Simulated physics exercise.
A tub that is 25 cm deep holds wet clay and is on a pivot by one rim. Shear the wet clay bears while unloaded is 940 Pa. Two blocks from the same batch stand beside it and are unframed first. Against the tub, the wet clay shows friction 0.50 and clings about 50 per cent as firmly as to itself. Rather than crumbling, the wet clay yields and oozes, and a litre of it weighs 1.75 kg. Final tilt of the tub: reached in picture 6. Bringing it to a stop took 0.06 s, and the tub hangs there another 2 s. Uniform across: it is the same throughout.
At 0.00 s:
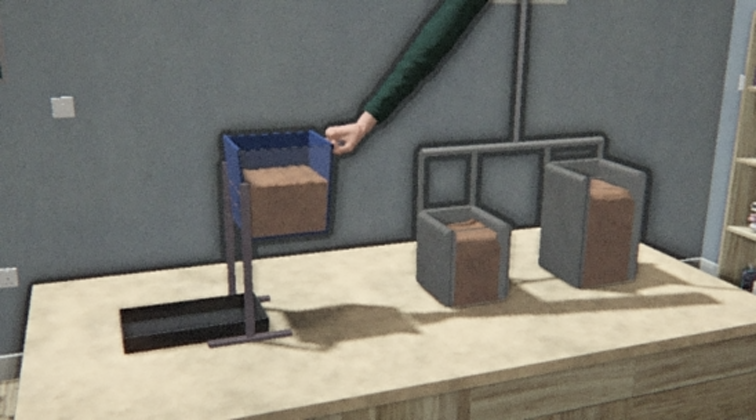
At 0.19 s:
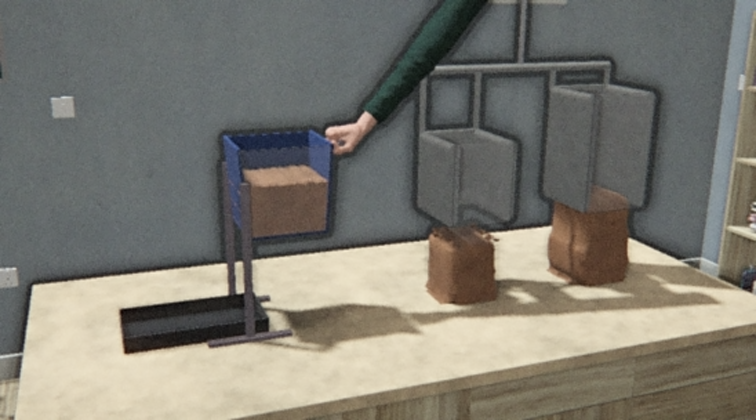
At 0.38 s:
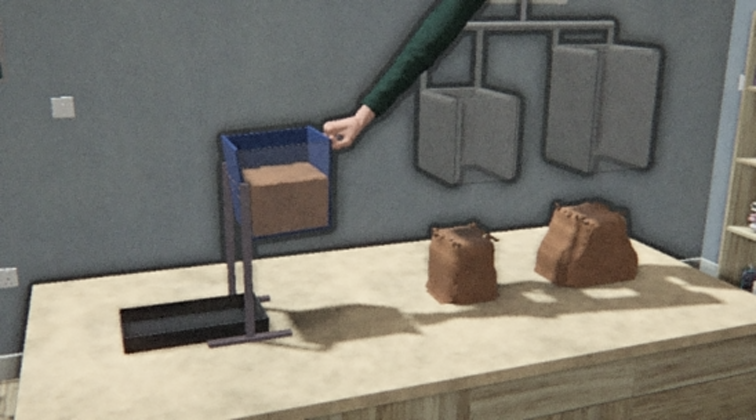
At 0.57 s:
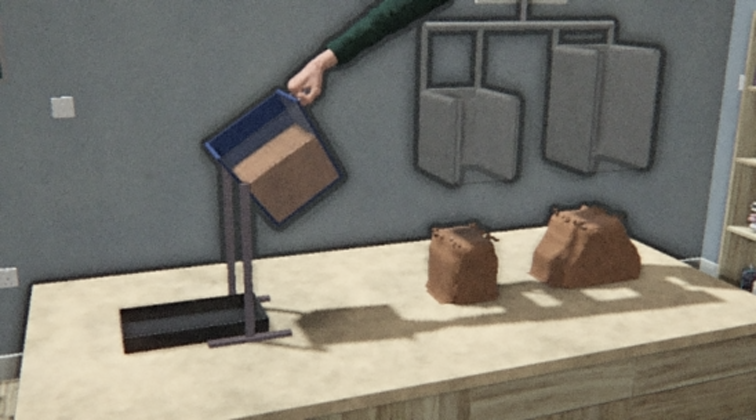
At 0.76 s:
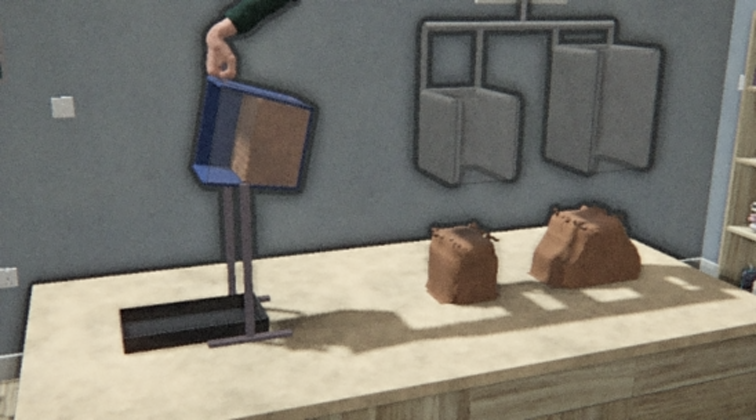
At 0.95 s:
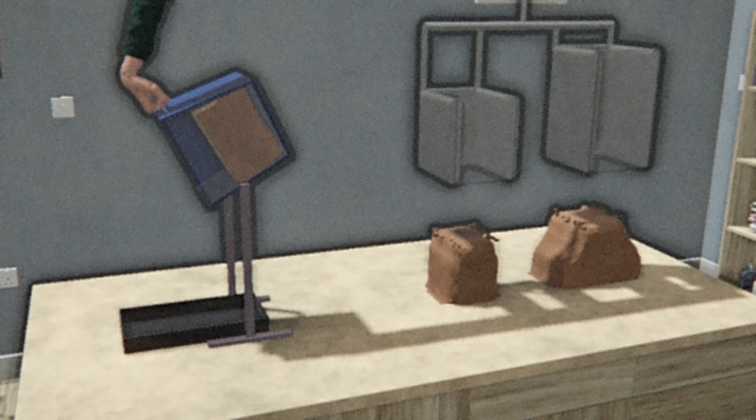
Two grey boxes rose off two brown clay blocks, and the taller right-hand block slumped and spread; then a green-sleeved arm swung a blue tub of clay over leftward on its stand.
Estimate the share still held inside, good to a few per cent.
I would say about 0 percent.
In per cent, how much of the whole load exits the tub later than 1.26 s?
25 %.
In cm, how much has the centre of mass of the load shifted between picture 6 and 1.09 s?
I'd estimate roughly 10 centimetres.
After 1.09 s, the tub is at 115 degrees and holds 91 %.
After 1.26 s, the tub is at 115 degrees and holds 25 %.
After 1.43 s, the tub is at 115 degrees and holds 0 %.
After 1.60 s, the tub is at 115 degrees and holds 0 %.
After 2.95 s, the tub is at 115 degrees and holds 0 %.
